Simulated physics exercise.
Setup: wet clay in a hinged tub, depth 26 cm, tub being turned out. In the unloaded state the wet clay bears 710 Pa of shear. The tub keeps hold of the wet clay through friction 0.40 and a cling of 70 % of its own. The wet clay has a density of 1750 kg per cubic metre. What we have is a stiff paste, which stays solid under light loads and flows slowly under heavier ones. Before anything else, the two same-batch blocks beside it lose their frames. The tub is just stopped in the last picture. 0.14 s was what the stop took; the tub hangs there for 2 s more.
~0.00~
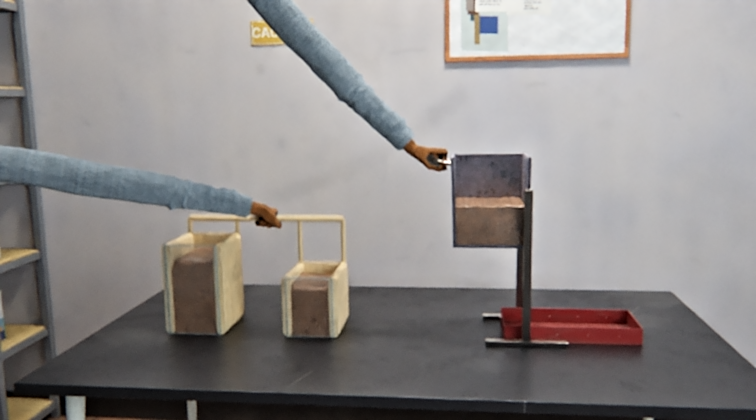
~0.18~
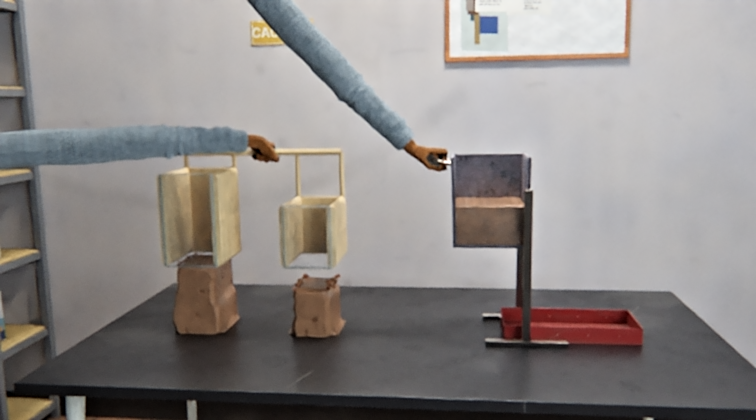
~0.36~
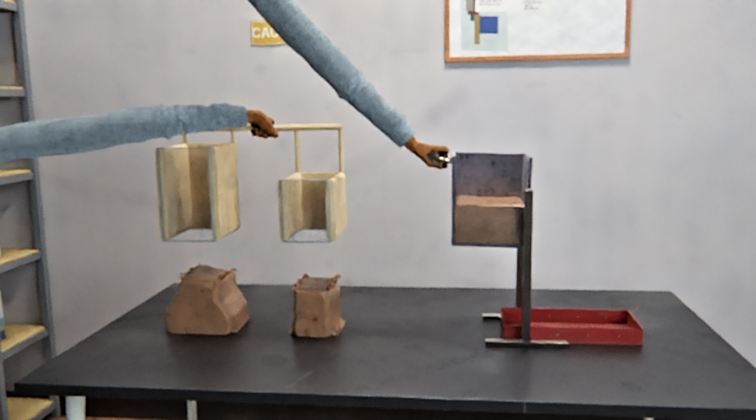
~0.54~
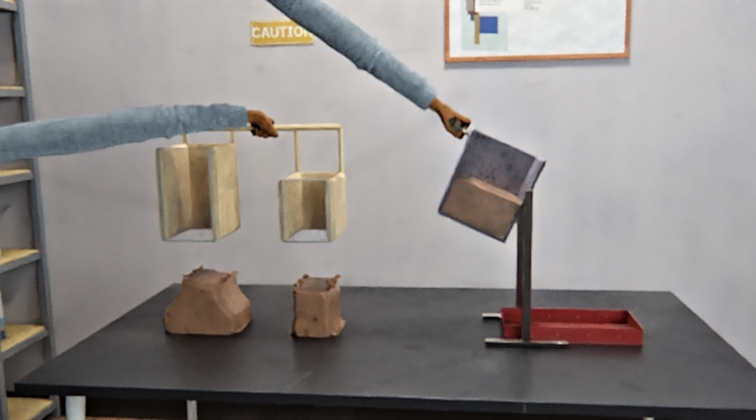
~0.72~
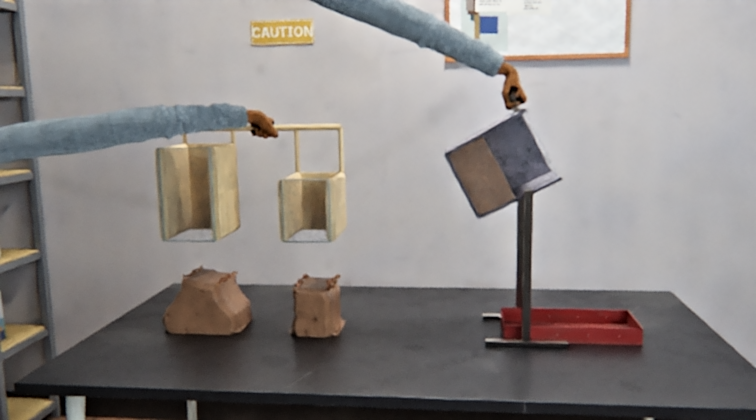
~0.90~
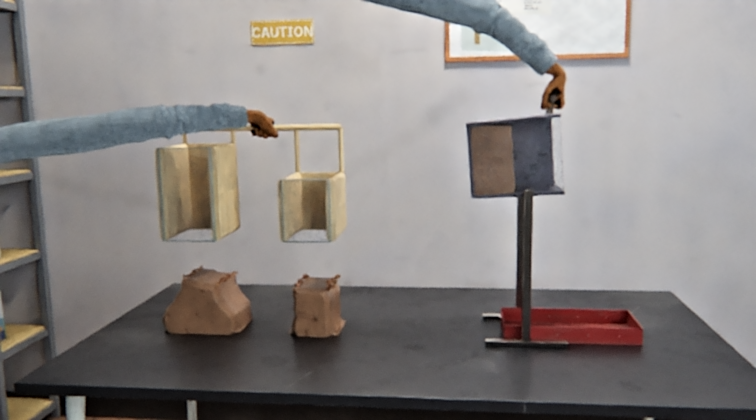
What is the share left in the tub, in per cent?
About 100 %.
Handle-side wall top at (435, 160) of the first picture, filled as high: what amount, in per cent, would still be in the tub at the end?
Near 100 per cent.
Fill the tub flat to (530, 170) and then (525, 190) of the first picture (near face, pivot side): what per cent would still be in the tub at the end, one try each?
Close to 100 percent the first time and close to 100 percent the second.
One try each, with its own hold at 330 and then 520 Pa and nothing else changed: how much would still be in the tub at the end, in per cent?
100 %, then 100 %.
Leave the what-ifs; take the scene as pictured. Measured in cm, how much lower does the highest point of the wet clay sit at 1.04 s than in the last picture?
Around 1 cm below its level in the last picture.
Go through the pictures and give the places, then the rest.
Handle-side rim at (454, 159), tilt 0 degrees; top of the wet clay at (505, 206); blocks stand 24 cm, 16 cm (left to right), in the first picture.
Handle-side rim at (454, 159), tilt 0 degrees; top of the wet clay at (505, 206); blocks stand 23 cm, 16 cm (left to right), in the second picture.
Handle-side rim at (455, 157), tilt 2 degrees; top of the wet clay at (460, 205); blocks stand 18 cm, 16 cm (left to right), in the third picture.
Handle-side rim at (476, 132), tilt 25 degrees; top of the wet clay at (457, 179); blocks stand 17 cm, 16 cm (left to right), in the fourth picture.
Handle-side rim at (527, 112), tilt 63 degrees; top of the wet clay at (481, 139); blocks stand 17 cm, 16 cm (left to right), in the fifth picture.
Handle-side rim at (560, 117), tilt 86 degrees; top of the wet clay at (508, 126); blocks stand 17 cm, 16 cm (left to right), in the sixth picture.
After 1.04 s, the tub is at 86 degrees and holds 100 %.
After 1.21 s, the tub is at 86 degrees and holds 100 %.
After 1.38 s, the tub is at 86 degrees and holds 100 %.
After 1.55 s, the tub is at 86 degrees and holds 100 %.
After 2.90 s, at the end, the tub is at 86 degrees and holds 100 %.
